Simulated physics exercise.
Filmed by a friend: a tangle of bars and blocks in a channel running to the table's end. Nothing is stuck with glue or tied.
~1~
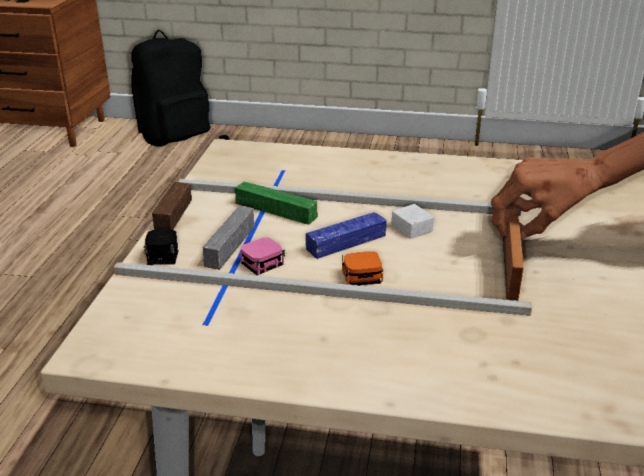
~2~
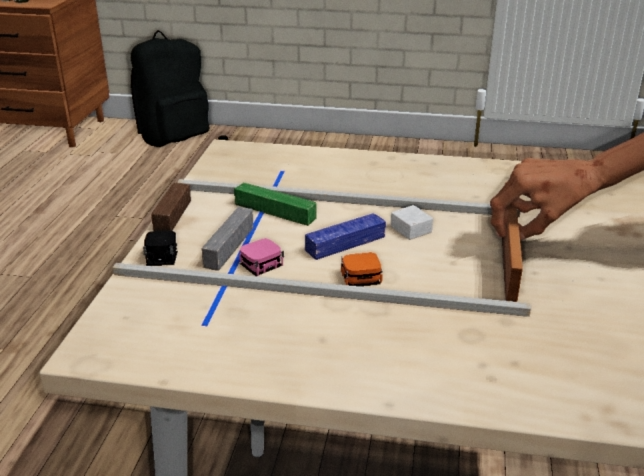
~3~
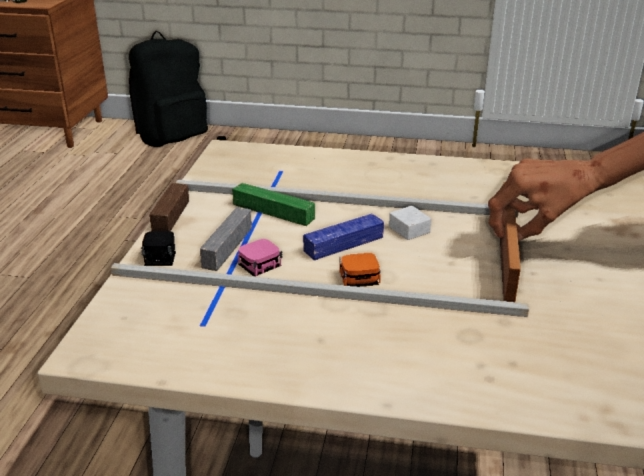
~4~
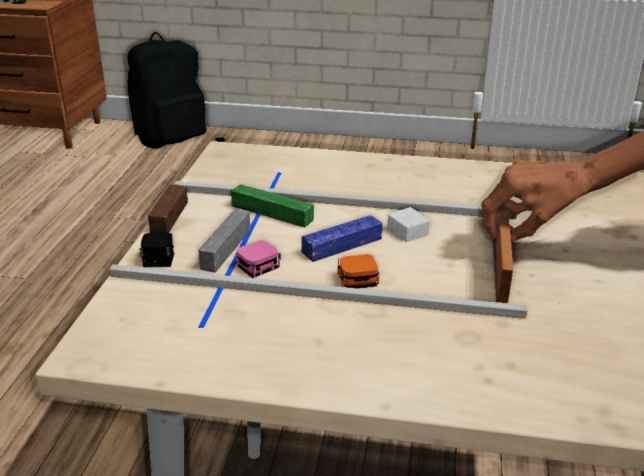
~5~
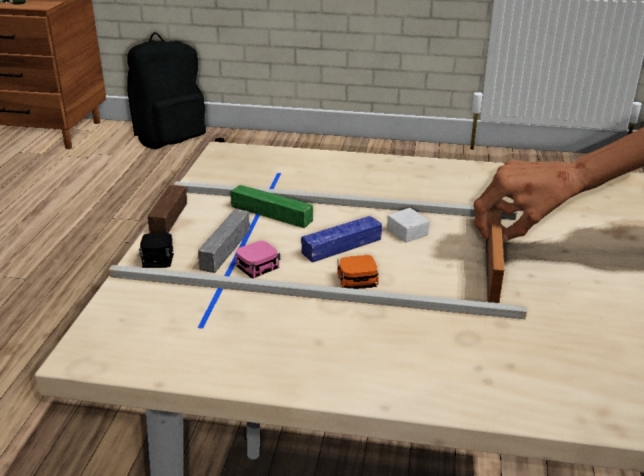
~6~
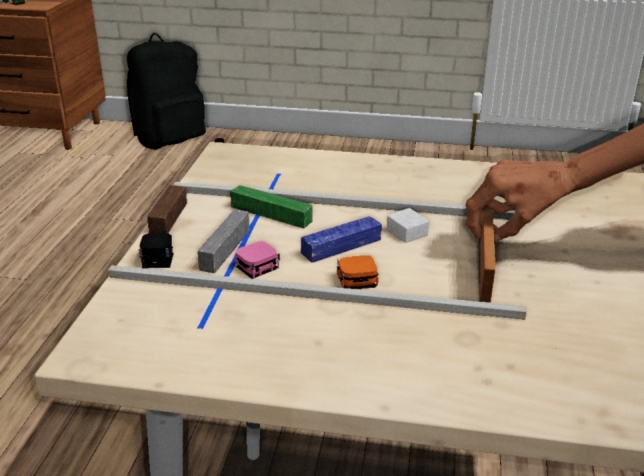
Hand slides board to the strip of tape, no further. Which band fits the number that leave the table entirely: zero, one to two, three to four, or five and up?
Falls: Zero.
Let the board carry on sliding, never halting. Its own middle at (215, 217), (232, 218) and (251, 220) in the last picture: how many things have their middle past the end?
2, 0 and 0.
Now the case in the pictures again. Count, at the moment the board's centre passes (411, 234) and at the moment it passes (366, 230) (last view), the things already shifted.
Up to then 1, and up to the other point 3.
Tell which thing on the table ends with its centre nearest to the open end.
It's the brown bar.
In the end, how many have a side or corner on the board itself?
3 in contact.
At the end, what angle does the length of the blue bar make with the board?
About 25 degrees.
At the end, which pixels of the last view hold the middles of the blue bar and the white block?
Result: One about (216, 233), other about (242, 208).
Early on, none off yet; brown bar at rest near (168, 209); black case at rest near (157, 251); grey bar at rest near (225, 240).
A while later, none off yet; brown bar at rest near (168, 209); black case at rest near (157, 251); grey bar travelled a little near (213, 238).
Finally, the number that fall off is zero.
